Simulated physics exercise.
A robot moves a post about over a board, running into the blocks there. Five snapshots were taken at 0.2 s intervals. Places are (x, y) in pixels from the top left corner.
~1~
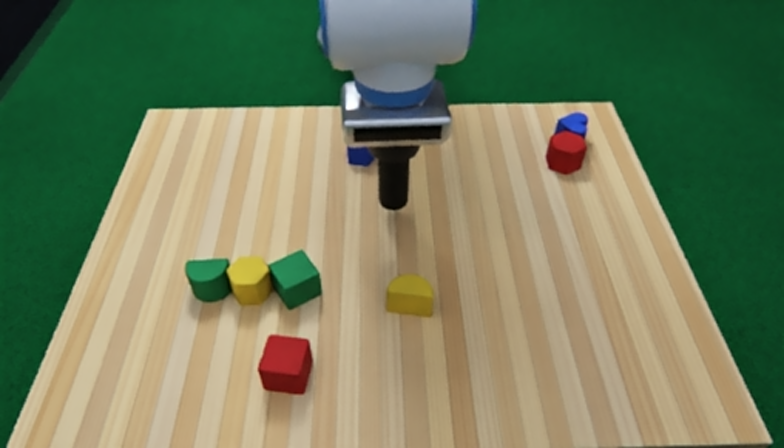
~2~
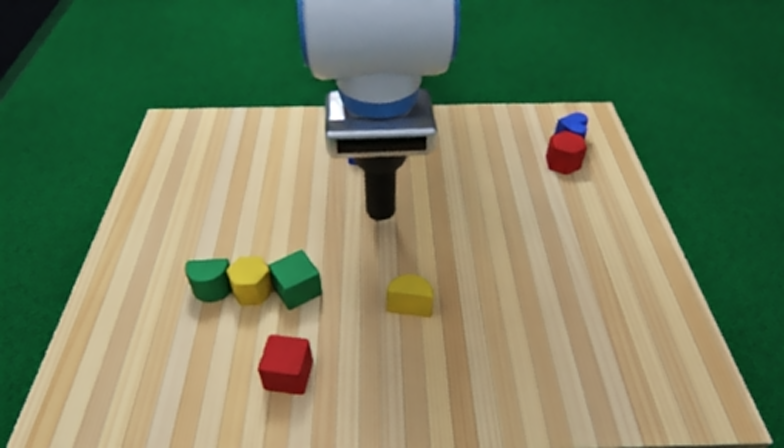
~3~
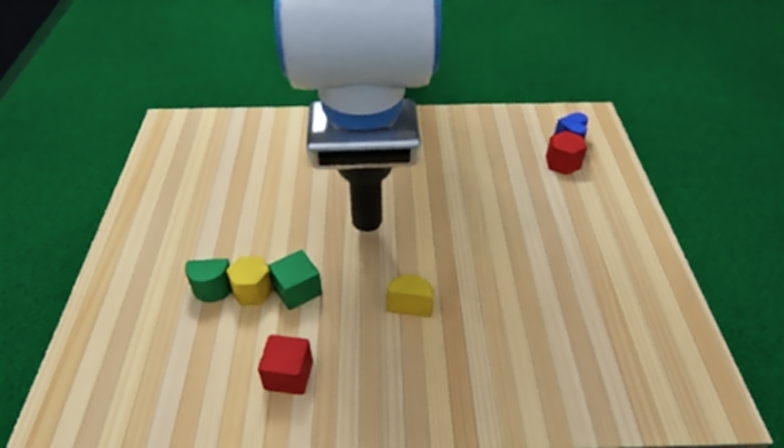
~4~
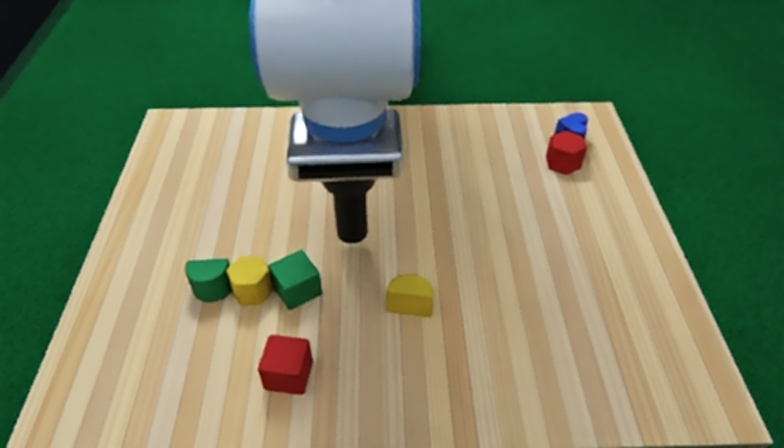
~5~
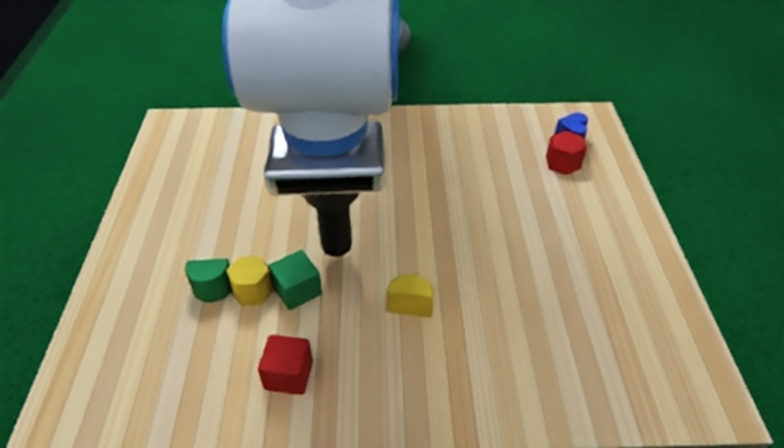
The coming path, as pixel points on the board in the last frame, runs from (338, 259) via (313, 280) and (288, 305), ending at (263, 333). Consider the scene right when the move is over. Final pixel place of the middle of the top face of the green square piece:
Its top middle will sit at (225, 338).
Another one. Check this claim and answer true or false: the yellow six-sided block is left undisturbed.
The claim does not hold.
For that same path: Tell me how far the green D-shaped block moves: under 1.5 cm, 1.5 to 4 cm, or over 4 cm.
Final distance: Less than 1.5 cm.
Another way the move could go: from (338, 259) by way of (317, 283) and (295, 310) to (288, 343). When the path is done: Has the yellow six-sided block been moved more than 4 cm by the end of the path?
No, that is not how it ends up.
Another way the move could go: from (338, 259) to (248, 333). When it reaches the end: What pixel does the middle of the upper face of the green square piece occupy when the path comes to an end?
Most likely (217, 343).
The first path, step by step. One third of the way, post (310, 269); green D-shaped block (197, 267); yellow six-sided block (234, 277), turned 25° clockwise; green square piece (280, 281).
Two thirds of the way, post (285, 294); green D-shaped block (197, 267); yellow six-sided block (228, 282), turned 50° clockwise; green square piece (254, 309).
At the end, post (260, 321); green D-shaped block (197, 267); yellow six-sided block (228, 282), turned 50° clockwise; red square piece not moved; green square piece (225, 338).
